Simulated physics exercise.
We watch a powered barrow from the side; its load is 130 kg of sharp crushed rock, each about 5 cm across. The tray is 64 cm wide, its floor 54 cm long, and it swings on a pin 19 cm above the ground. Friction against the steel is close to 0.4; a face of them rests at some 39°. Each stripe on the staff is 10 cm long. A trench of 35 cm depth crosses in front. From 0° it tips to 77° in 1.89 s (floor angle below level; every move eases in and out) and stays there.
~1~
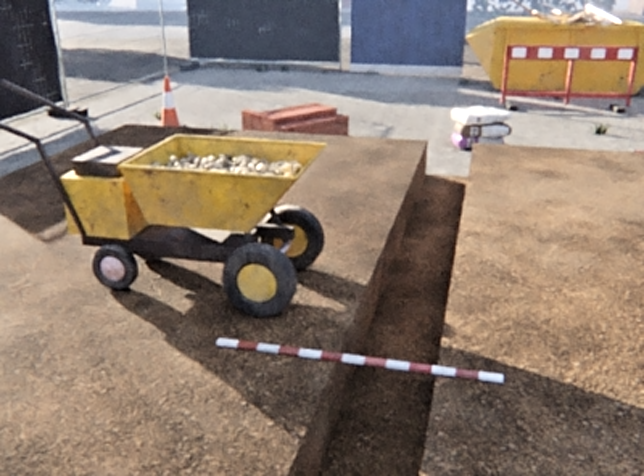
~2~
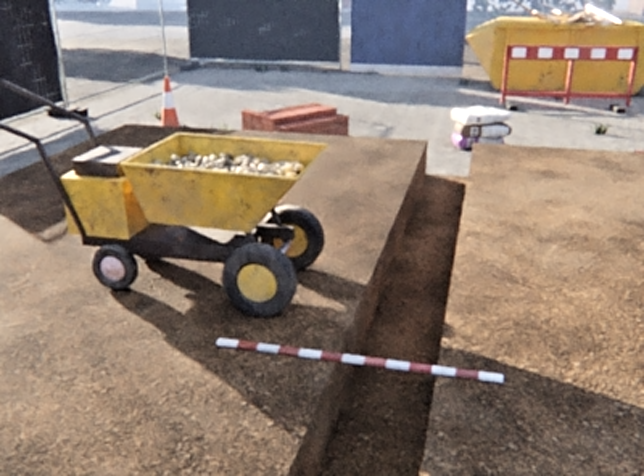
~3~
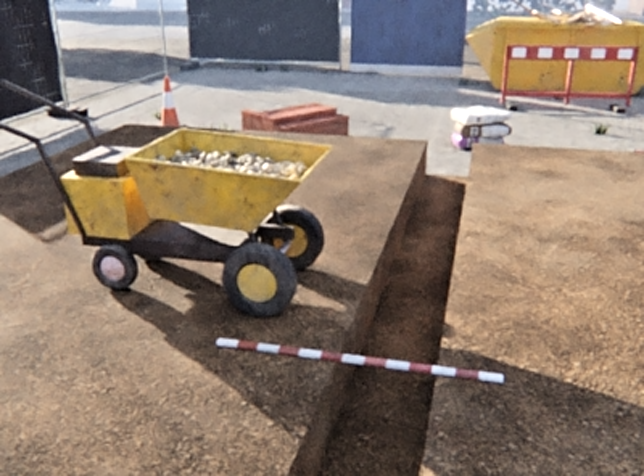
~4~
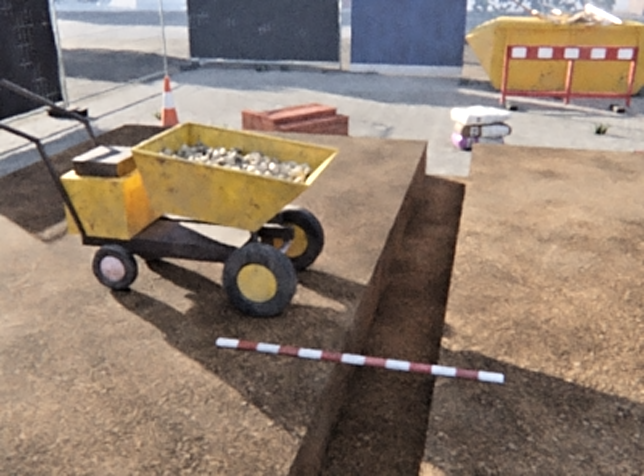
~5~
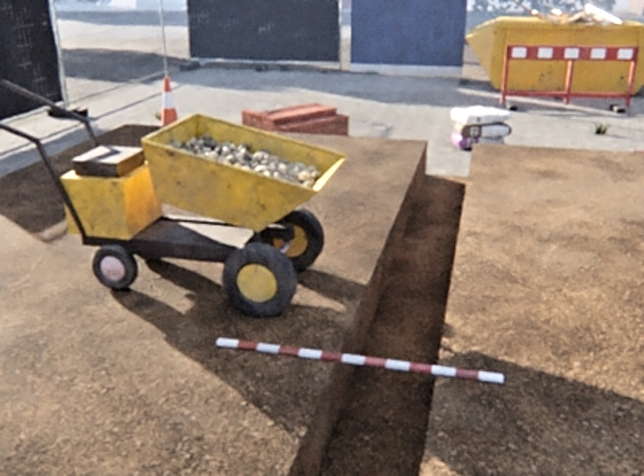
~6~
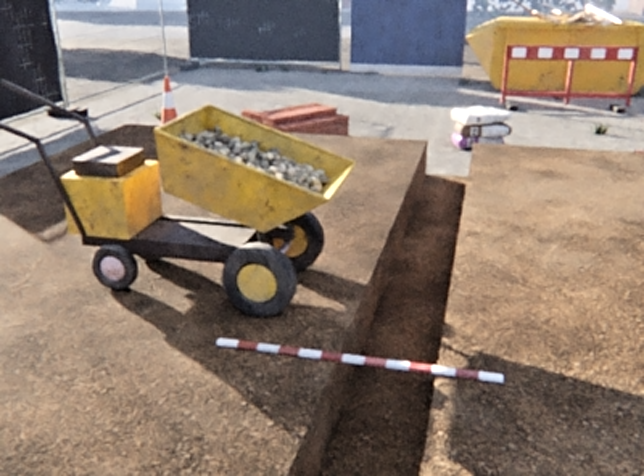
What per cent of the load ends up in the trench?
Some 100 per cent of it.
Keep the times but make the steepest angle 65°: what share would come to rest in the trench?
In that case some 60 per cent.
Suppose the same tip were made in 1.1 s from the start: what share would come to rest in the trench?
In that case some 100 per cent.
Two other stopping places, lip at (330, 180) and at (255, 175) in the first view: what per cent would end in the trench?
About 70 and 100 per cent.
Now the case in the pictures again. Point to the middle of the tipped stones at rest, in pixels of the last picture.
Near (412, 348).
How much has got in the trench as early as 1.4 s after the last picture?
About 45 per cent by then.
Then, 0.8 s after the last picture the floor is at 65°, 100 % in the tray; the foremost stones are at (379, 257).
Then, 1.4 s after the last picture the floor is at 77°, 53 % in the tray, 47 % in the trench; the foremost stones are at (440, 347).
Then, 1.7 s after the last picture the floor is at 77°, 21 % in the tray, 79 % in the trench; the foremost stones are at (450, 340).
Then, 3.7 s after the last picture the floor is at 77°, 0 % in the tray, 100 % in the trench; the foremost stones are at (455, 330).
